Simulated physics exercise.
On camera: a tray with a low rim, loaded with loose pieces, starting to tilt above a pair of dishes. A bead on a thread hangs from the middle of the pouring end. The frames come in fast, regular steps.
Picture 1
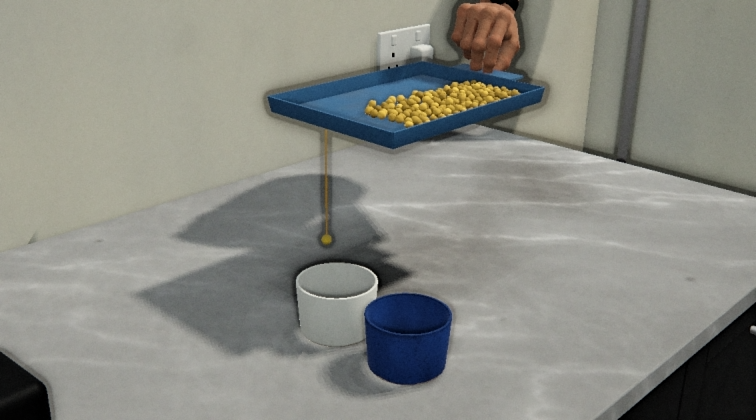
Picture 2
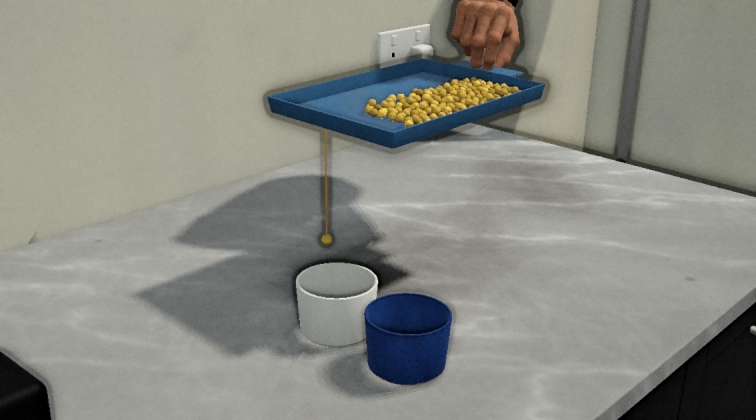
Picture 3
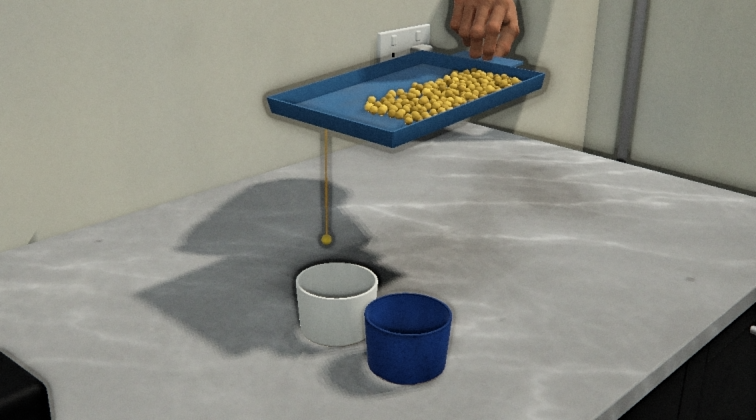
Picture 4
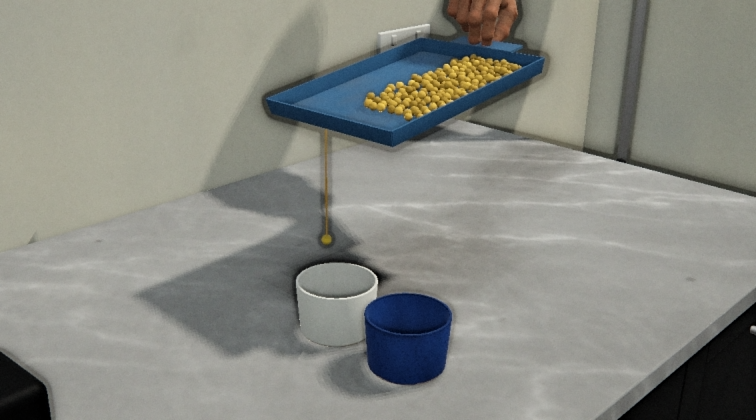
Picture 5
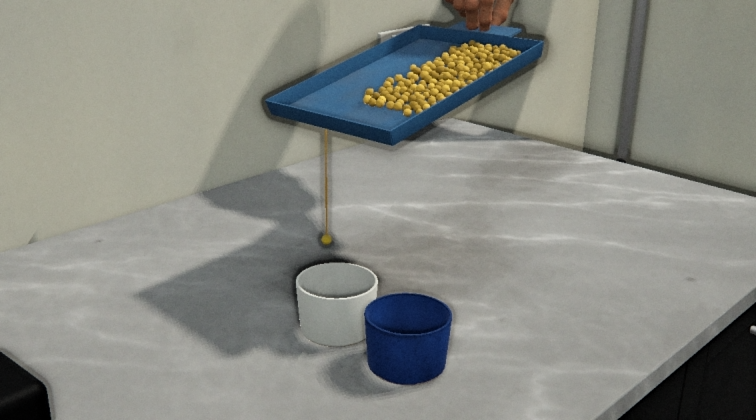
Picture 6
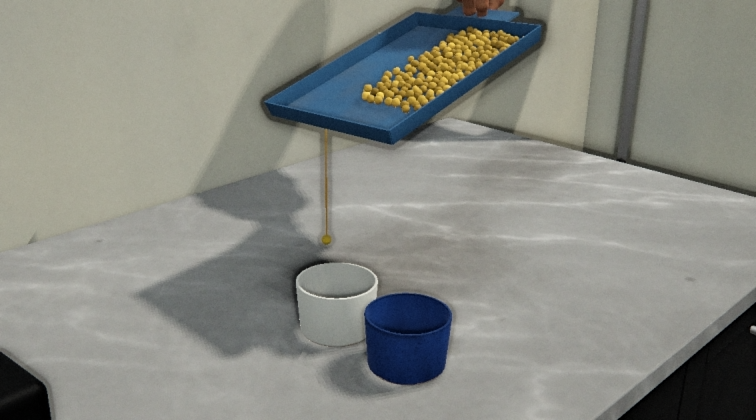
A blue tray loaded with small round yellow pieces sits level above a white dish and a blue dish, a hand at its far end. The hand raises that end, slightly at first and then clearly, tilting the tray toward its near edge, while the pieces stay bunched and the hanging bead barely moves.
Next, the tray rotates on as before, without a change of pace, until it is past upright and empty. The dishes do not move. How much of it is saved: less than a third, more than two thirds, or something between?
Together they catch less than a third.
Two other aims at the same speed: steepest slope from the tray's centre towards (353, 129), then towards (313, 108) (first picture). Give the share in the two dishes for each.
Roughly 60 per cent, and 0 per cent.
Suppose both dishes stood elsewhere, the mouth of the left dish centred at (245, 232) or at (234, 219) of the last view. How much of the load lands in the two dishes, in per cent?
In turn 50 and 30 in a hundred.
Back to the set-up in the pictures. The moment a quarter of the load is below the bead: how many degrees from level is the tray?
Near 110 degrees.
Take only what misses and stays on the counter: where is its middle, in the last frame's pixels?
Near (244, 305).
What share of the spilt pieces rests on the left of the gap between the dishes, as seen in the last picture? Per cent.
Close to 100 per cent.
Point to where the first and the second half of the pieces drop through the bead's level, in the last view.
At about (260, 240), then at (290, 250).
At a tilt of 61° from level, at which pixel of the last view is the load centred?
At about (331, 101).
Shortly afterwards, tray tipped steeply; all but a few on the tray; only a few outside both; a little in the air.
Next, tray tipped right over; the bulk on the tray; only a few in the left dish; a little outside both; only a few in the air.
Some moments later, tray tipped past a quarter turn; a little in the left dish; the bulk outside both.
In the end, tray tipped past a quarter turn; none at all in the right dish; a little in the left dish; the bulk outside both.
